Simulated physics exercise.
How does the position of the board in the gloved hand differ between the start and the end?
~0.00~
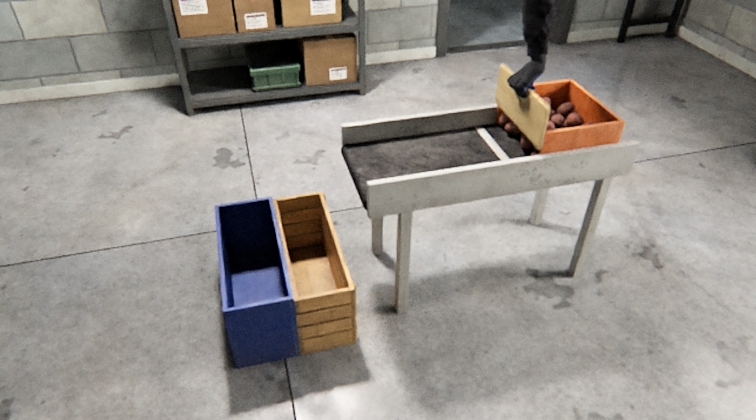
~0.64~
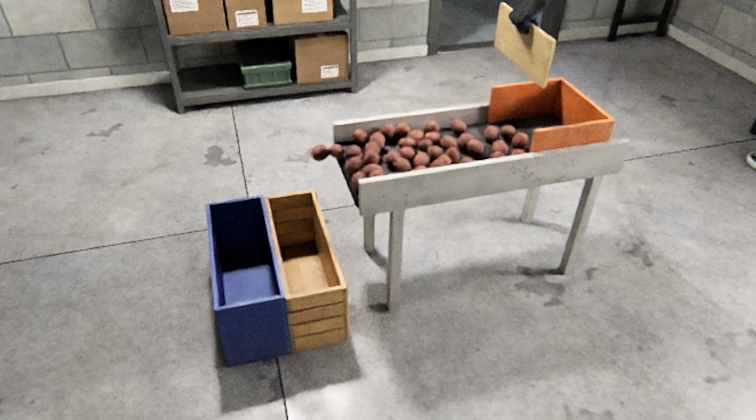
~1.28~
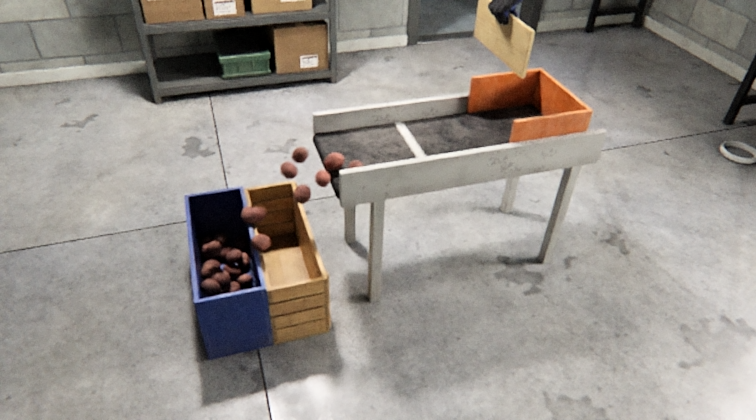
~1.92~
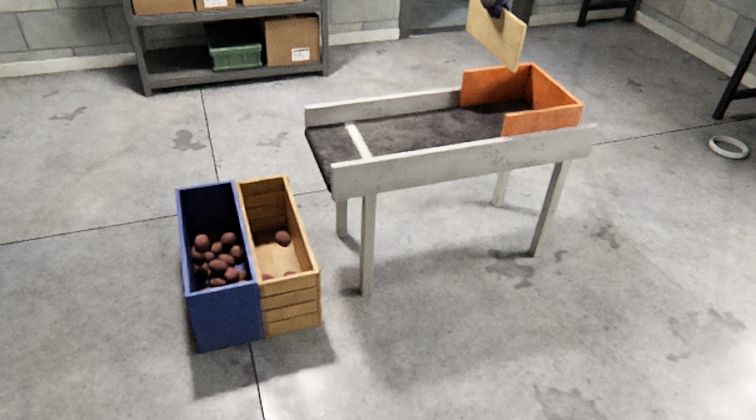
At the start the board stood upright down at the open side of the orange pen, holding the potatoes back. By the end it was held up in the air above the pen and belt, leaving that side open.
